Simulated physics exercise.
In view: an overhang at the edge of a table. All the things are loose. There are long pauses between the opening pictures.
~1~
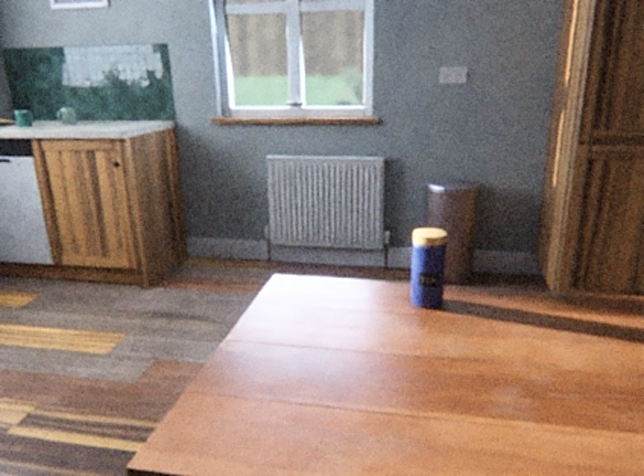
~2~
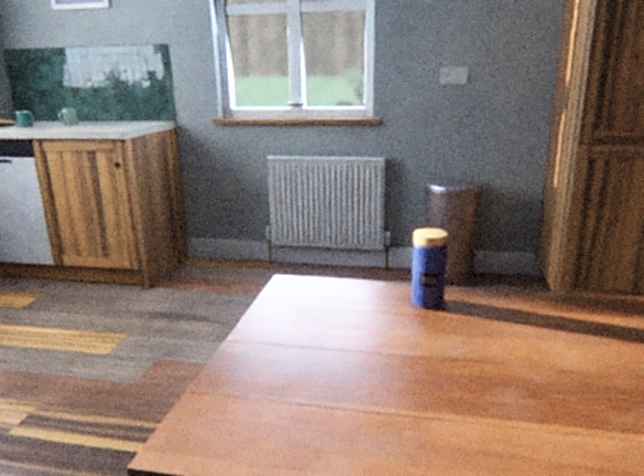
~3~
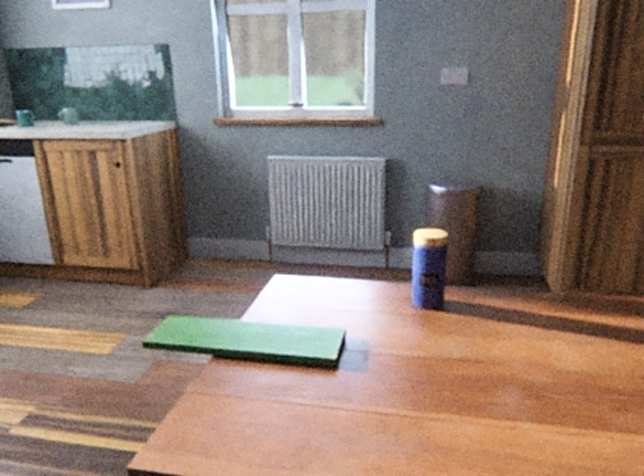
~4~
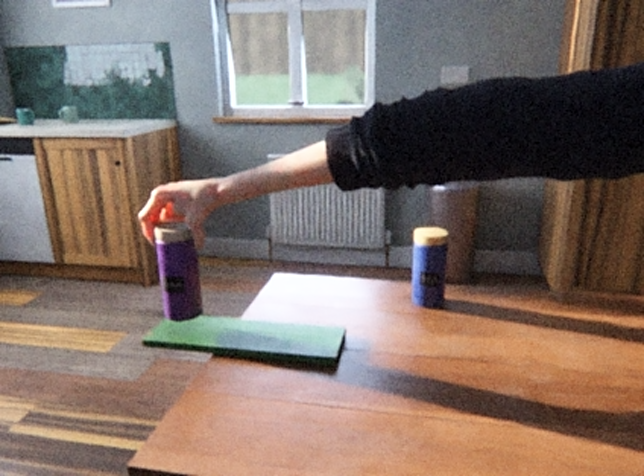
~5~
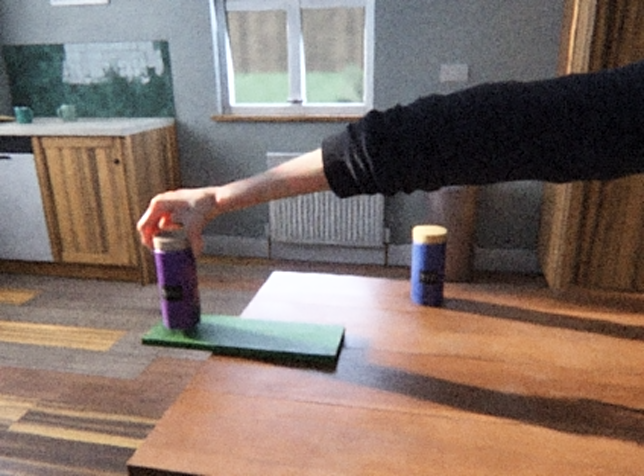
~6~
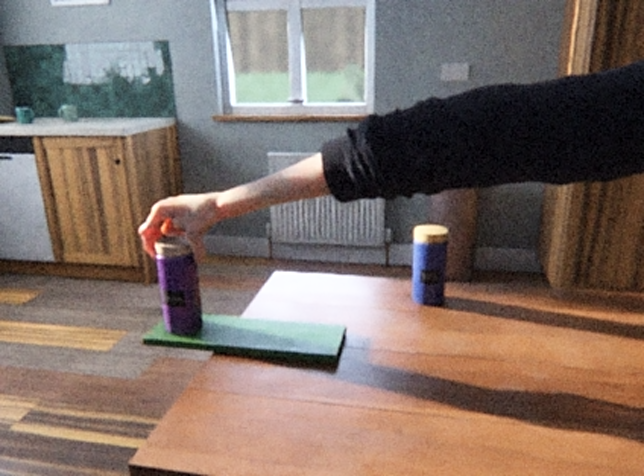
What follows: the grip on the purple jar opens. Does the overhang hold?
The board tips off the edge.
Then, 0.40 s on from there, purple jar now down on the floor or falling; green board turned 71° from how it was put.
Then, 0.60 s on from there, green board now down on the floor or falling.
Then, 0.80 s on from there, things are still on the move.
In the end, down on the floor or falling, green board and purple jar; blue jar unmoved. The board goes over.
